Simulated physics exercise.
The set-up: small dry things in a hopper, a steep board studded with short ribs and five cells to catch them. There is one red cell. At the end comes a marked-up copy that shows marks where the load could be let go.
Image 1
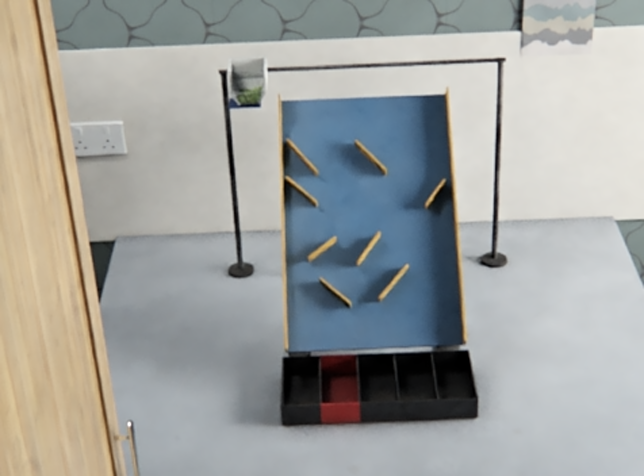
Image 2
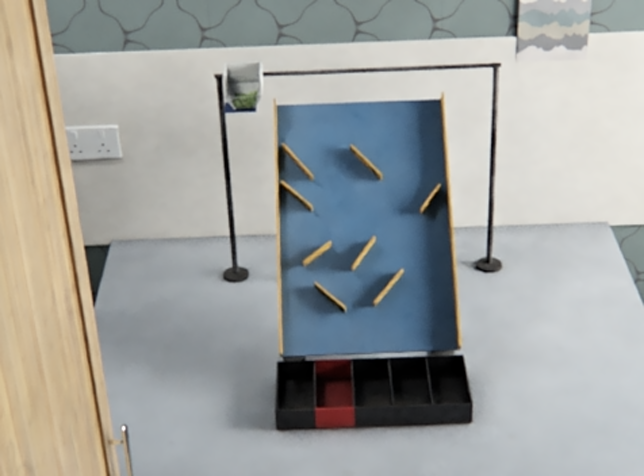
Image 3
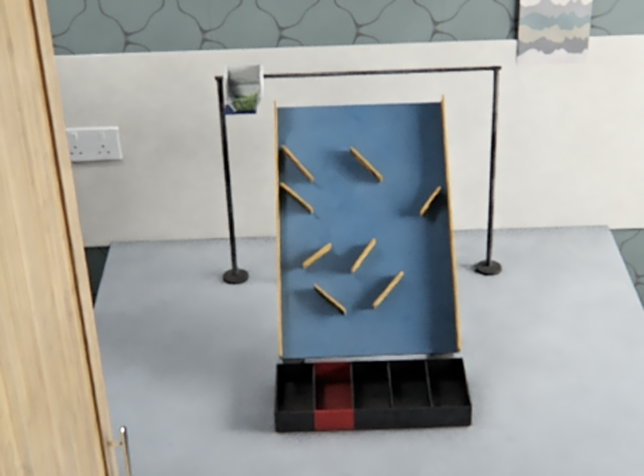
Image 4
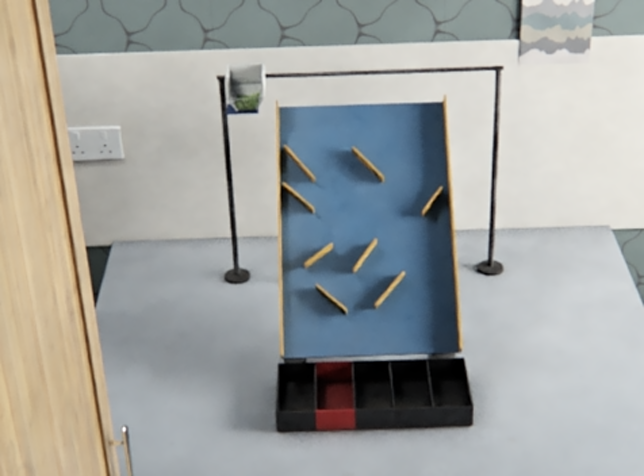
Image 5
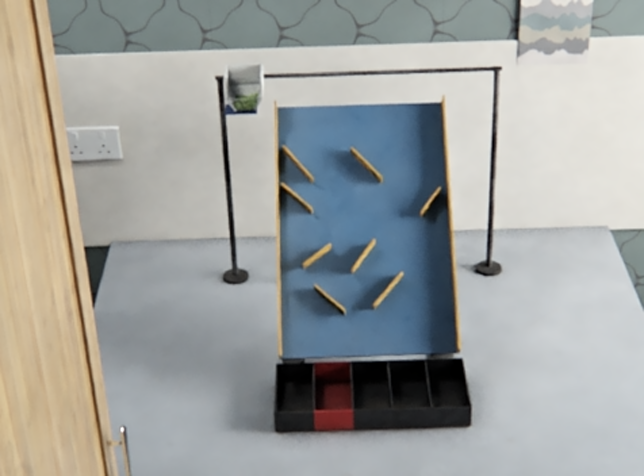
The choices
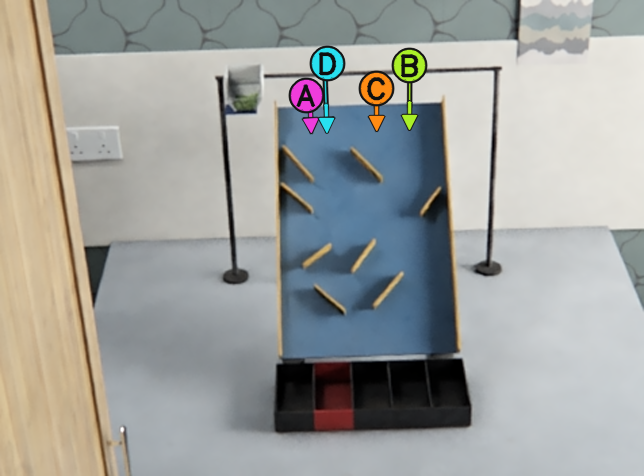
The view shifts very slightly at the start, then stays almost steady, while nothing on the set-up itself moves. A small container hangs at the left of a black frame, above a steep blue board with short wooden ribs and a row of five cells, one red, second from left.
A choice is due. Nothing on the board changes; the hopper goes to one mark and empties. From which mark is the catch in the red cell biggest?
B beats the others.
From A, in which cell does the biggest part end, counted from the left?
The third.
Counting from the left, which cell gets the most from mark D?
The third.
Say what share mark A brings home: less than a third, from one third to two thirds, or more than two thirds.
Less than a third.
On the marked copy, mark A meets the board at (311, 127); mark B meets the board at (409, 124); mark C meets the board at (376, 125); mark D meets the board at (326, 127).
For mark A, not one piece in the red cell, every piece in other cells.
For mark B, roughly two thirds in the red cell, roughly a third in other cells.
For mark C, just a few in the red cell, the larger part in other cells, roughly a quarter outside the box.
For mark D, just a few in the red cell, almost all in other cells.
